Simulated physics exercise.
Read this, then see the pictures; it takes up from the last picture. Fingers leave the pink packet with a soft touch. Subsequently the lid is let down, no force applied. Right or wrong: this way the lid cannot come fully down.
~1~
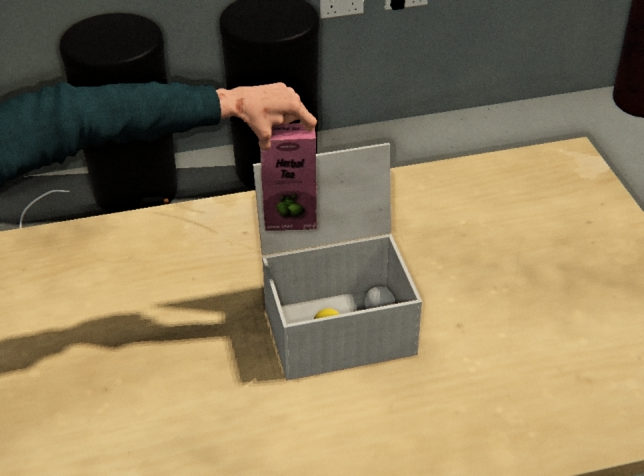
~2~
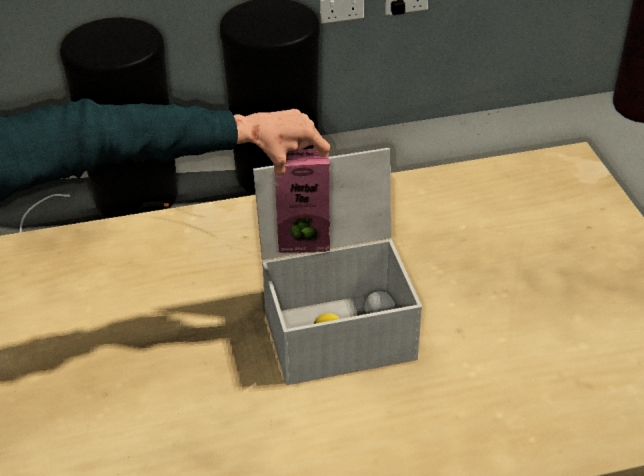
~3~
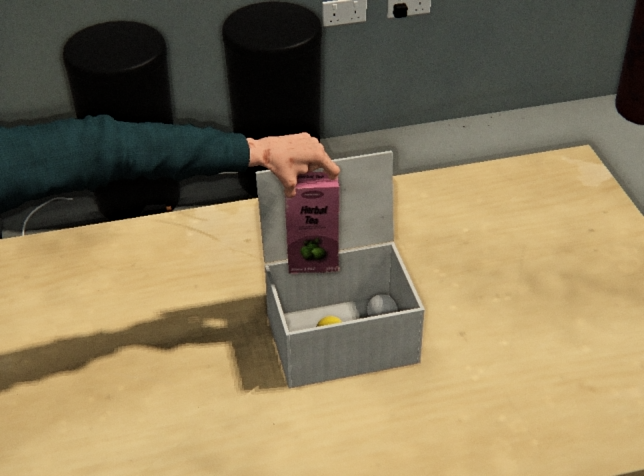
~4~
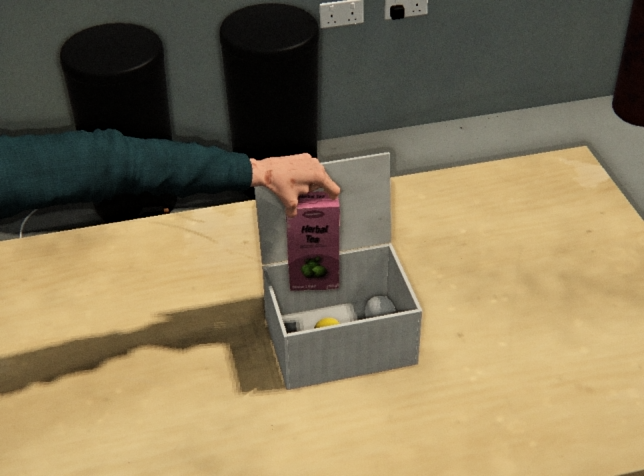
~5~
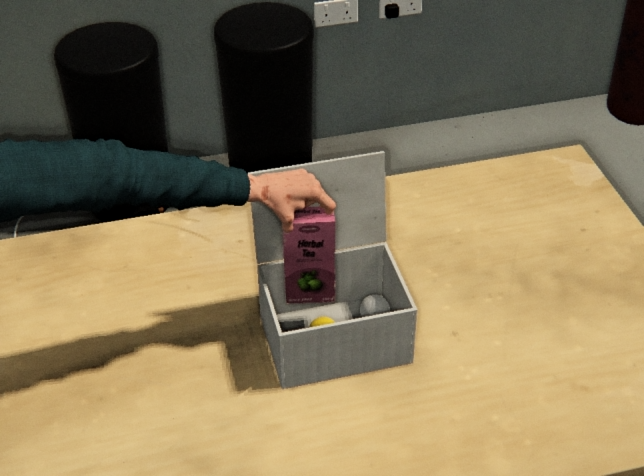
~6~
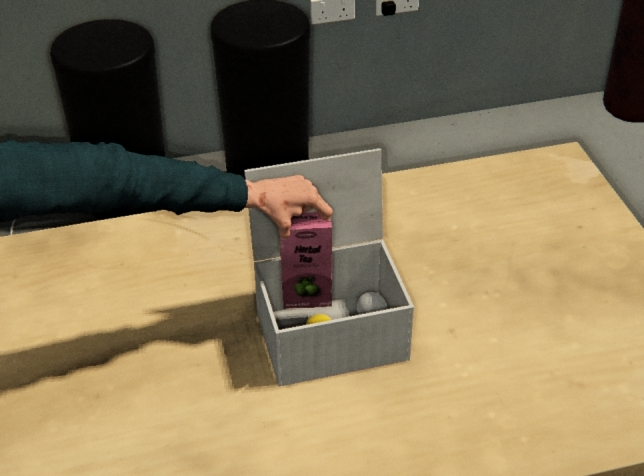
Right, it cannot come fully down.
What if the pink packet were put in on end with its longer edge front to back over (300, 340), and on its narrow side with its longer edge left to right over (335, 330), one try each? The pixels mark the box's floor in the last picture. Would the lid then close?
Trial 1: Lid propped open. Trial 2: Lid lowered.
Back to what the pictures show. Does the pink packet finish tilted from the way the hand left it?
Once everything settles, it ends up at a slant.
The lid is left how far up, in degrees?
It stays some 14° above the rim.
Then, 1.00 s later than the last frame, lid starting down; pink packet moved about its own width near (310, 278); yellow lemon moved a little.
Then, 1.70 s later than the last frame, lid 56° above the rim; pink packet tilted by 11° near (313, 283); yellow lemon moved a little.
Then, 2.00 s later than the last frame, lid 28° above the rim; pink packet tilted by 39° near (319, 305); yellow lemon moved a little.
When it is over, lid 14° above the rim; lying over in the box, pink packet; the other 2 as before. End places, in pixels of the last picture, pink packet near (322, 304).
